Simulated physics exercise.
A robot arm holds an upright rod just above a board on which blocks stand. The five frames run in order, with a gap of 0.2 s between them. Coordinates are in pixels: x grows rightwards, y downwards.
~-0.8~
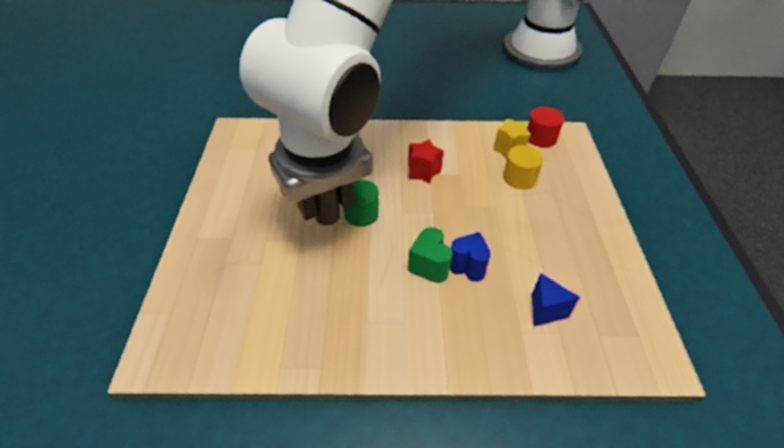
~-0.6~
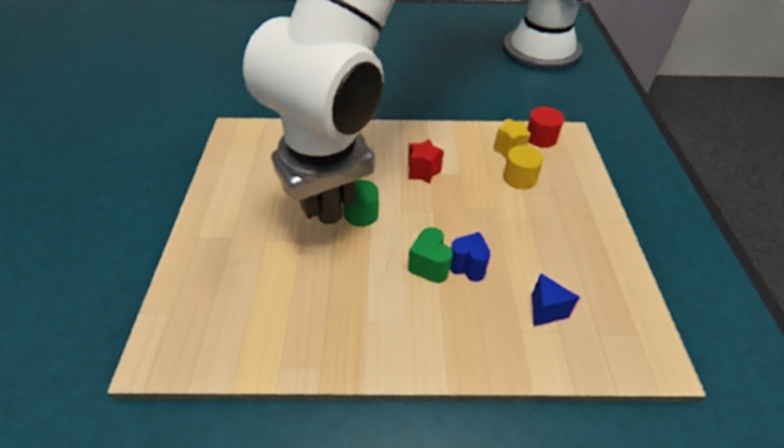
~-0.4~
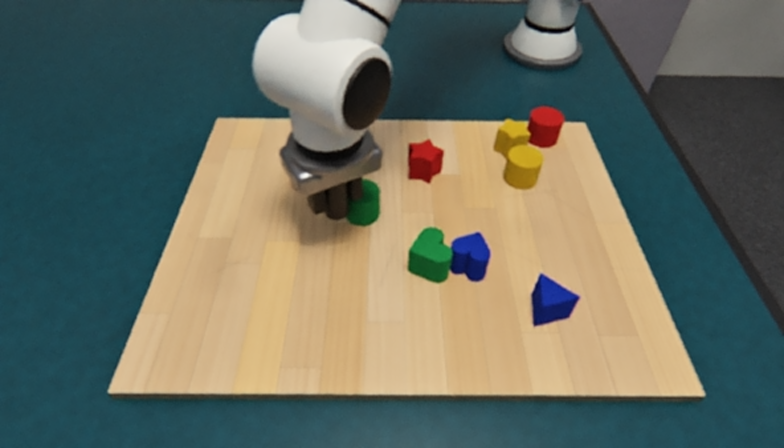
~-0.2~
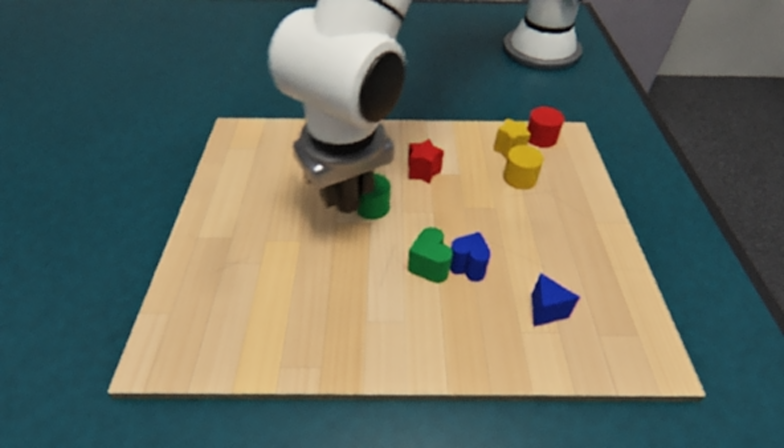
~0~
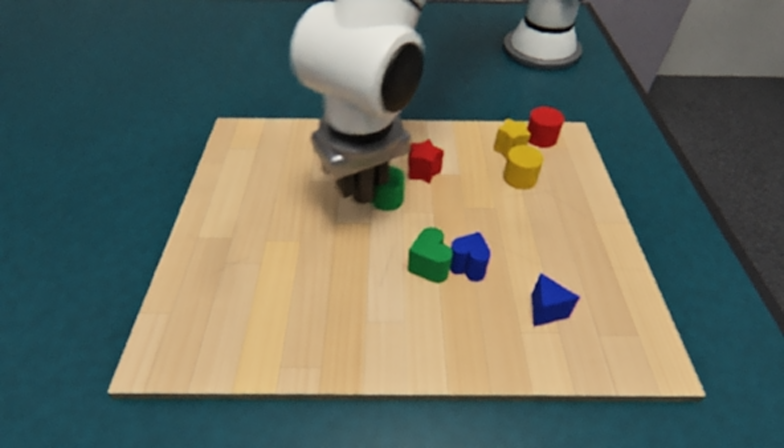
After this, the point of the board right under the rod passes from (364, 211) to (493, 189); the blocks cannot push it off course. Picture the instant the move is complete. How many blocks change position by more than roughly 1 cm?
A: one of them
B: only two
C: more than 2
B: Only two.
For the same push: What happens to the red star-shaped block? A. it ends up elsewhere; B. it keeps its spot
Correct choice: A.
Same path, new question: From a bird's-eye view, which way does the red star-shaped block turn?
My answer: Anticlockwise.
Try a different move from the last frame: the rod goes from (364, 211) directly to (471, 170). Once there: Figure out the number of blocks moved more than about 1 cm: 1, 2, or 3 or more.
I'd say two blocks get moved.
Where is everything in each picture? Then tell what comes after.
The first picture shows rod's lower end at (328, 217); green round block at (360, 191); red star-shaped block at (425, 150); yellow round block at (526, 156).
The second picture shows rod at (330, 216); blocks still.
The third picture shows rod at (337, 211); blocks still.
The fourth picture shows rod at (348, 205); green round block partly hidden.
The fifth picture shows rod at (363, 196); green round block partly hidden; red star-shaped block at (425, 150); yellow round block at (526, 156).
On the path given first. One third of the way, rod at (410, 189); green round block at (420, 163); red star-shaped block at (427, 145).
Two thirds of the way, rod at (454, 182); green round block at (441, 157); red star-shaped block at (431, 138), turned 30° anticlockwise.
At the end, rod at (496, 174); green round block at (441, 157); red star-shaped block at (431, 138), turned 30° anticlockwise; yellow round block still.
